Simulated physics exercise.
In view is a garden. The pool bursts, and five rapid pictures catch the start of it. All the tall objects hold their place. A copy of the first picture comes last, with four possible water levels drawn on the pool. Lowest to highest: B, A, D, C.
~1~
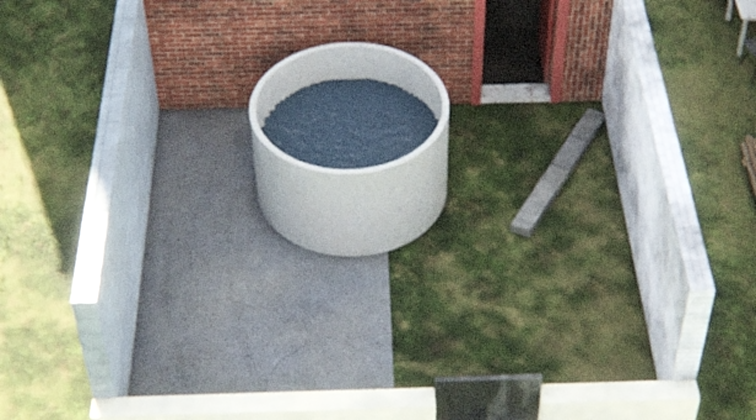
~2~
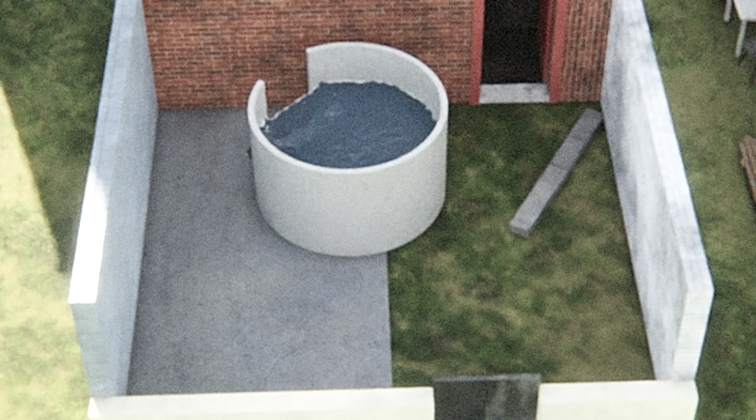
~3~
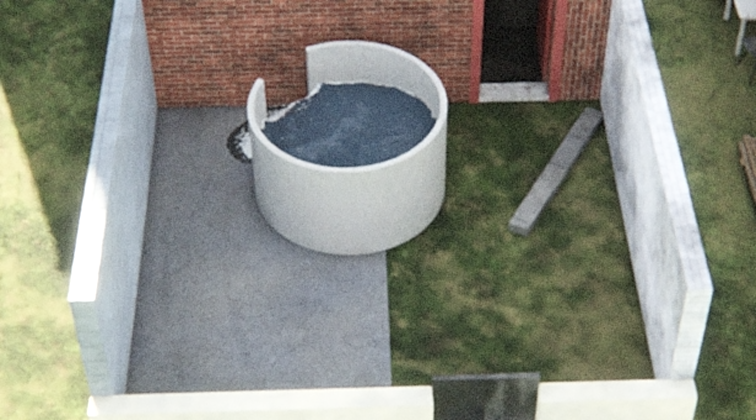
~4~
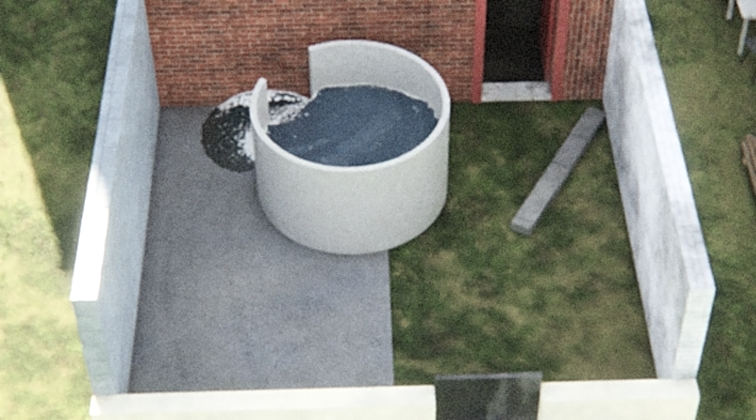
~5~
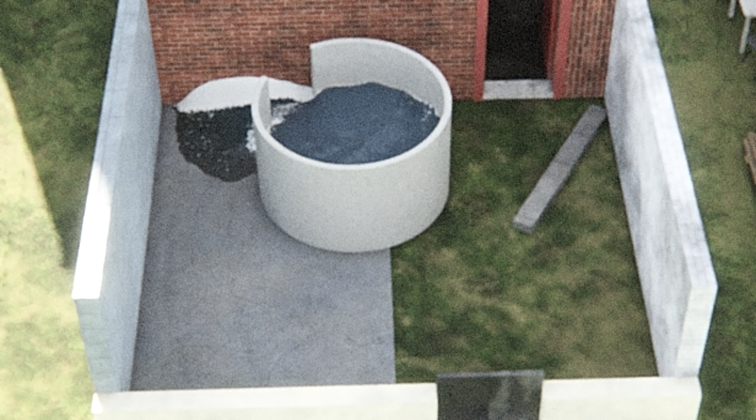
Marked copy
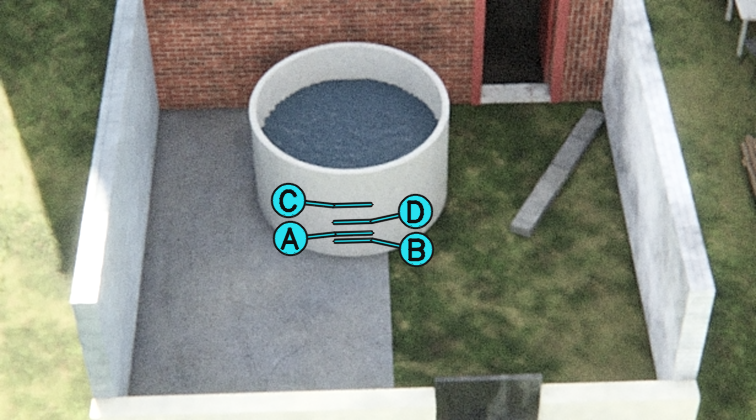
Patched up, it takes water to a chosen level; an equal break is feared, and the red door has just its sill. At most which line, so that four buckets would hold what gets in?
Line C just does it.
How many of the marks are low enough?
All of them.
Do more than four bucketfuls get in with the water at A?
No, not at all.
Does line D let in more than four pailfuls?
No, not at all.
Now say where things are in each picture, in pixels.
The first picture shows water in the pool at rest, its middle at (350, 137); foot of the red doorway at (515, 102); shut gate at (488, 383).
In the second picture, water covers 1 % of the ground, its front hidden from here.
In the third picture, water covers 3 % of the ground, its front hidden from here.
The fourth picture shows front seen at (211, 132), 5 % of the ground wet.
The fifth picture shows front seen at (177, 106), 7 % of the ground wet.
On the marked copy, A at (353, 233); B at (353, 240); C at (352, 205); D at (352, 221); from the bottom up B, A, D, C.
With A, nothing gets over.
With B, nothing gets over.
With C, a splash gets over, under a bucket.
With D, nothing gets over.
